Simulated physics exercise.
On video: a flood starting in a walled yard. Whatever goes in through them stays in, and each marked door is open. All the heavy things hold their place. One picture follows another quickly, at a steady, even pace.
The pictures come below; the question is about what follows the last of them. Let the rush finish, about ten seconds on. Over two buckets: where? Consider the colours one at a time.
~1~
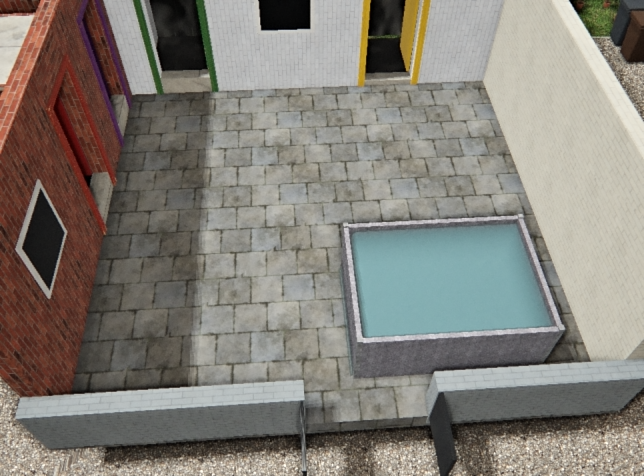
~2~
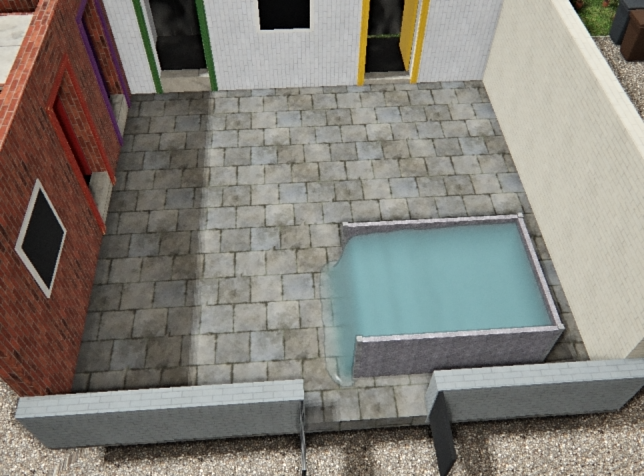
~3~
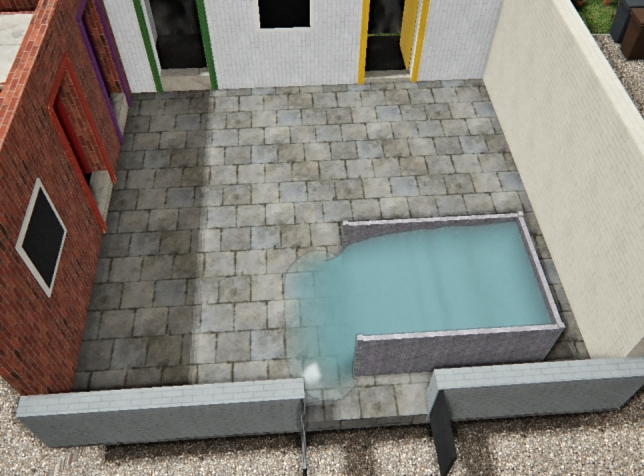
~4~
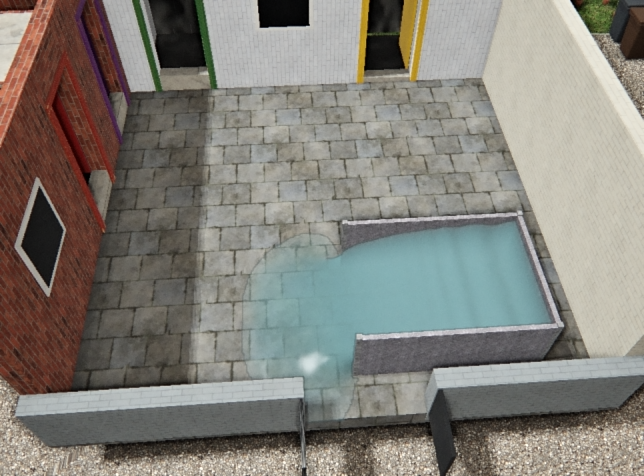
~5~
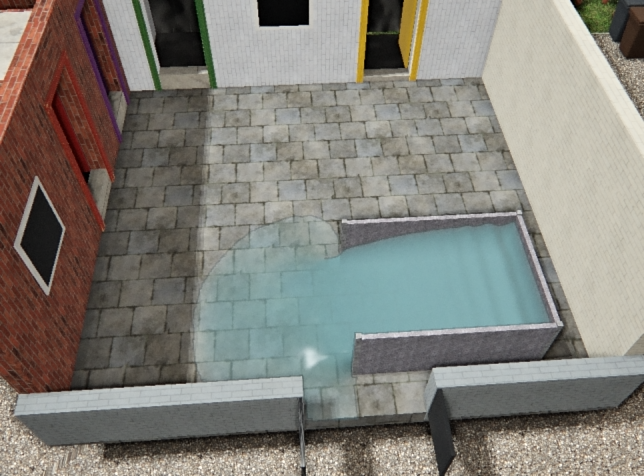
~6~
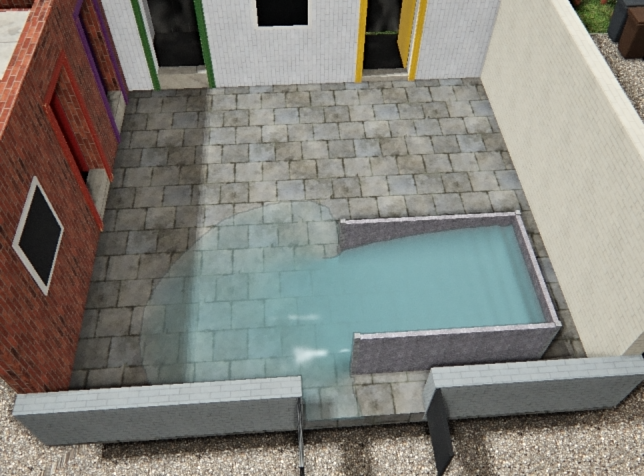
Red door no, yellow door no, purple door no, green door no.
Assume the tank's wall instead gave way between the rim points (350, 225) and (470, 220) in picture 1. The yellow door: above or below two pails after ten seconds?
I'd say the yellow door exceeds the limit.
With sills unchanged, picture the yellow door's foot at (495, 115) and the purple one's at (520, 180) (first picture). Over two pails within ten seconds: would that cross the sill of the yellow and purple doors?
What happens next: The yellow one overflows, and the purple one falls below the limit.
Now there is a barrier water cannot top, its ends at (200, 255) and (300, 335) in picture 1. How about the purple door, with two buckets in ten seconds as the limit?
Taken separately, purple falls below the limit.
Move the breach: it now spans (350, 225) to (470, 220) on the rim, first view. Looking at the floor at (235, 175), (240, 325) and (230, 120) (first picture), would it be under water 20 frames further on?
Taken in turn they're swamped, unwetted and swamped.
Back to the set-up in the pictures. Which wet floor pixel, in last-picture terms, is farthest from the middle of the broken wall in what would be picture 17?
Near (124, 120).
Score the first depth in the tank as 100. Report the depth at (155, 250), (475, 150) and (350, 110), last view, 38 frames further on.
12, 2 and 12 per cent, roughly.
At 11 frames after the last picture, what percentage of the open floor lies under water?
That's roughly 40 per cent.
A moment on, water covers 35 % of the floor; the red door wet at the sill, nothing in, the yellow door not reached, the purple door not reached, the green door not reached.
Next, water covers 40 % of the floor; the red door wet at the sill, nothing in, the yellow door not reached, the purple door wet at the sill, nothing in, the green door not reached.
Then, water covers 45 % of the floor; the red door wet at the sill, nothing in, the yellow door not reached, the purple door wet at the sill, nothing in, the green door wet at the sill, nothing in.
Later, water covers 80 % of the floor; the red door wet at the sill, nothing in, the yellow door wet at the sill, nothing in, the purple door wet at the sill, nothing in, the green door under two buckets in.
In the end, water covers 100 % of the floor; the red door wet at the sill, nothing in, the yellow door under two buckets in, the purple door wet at the sill, nothing in, the green door under two buckets in.
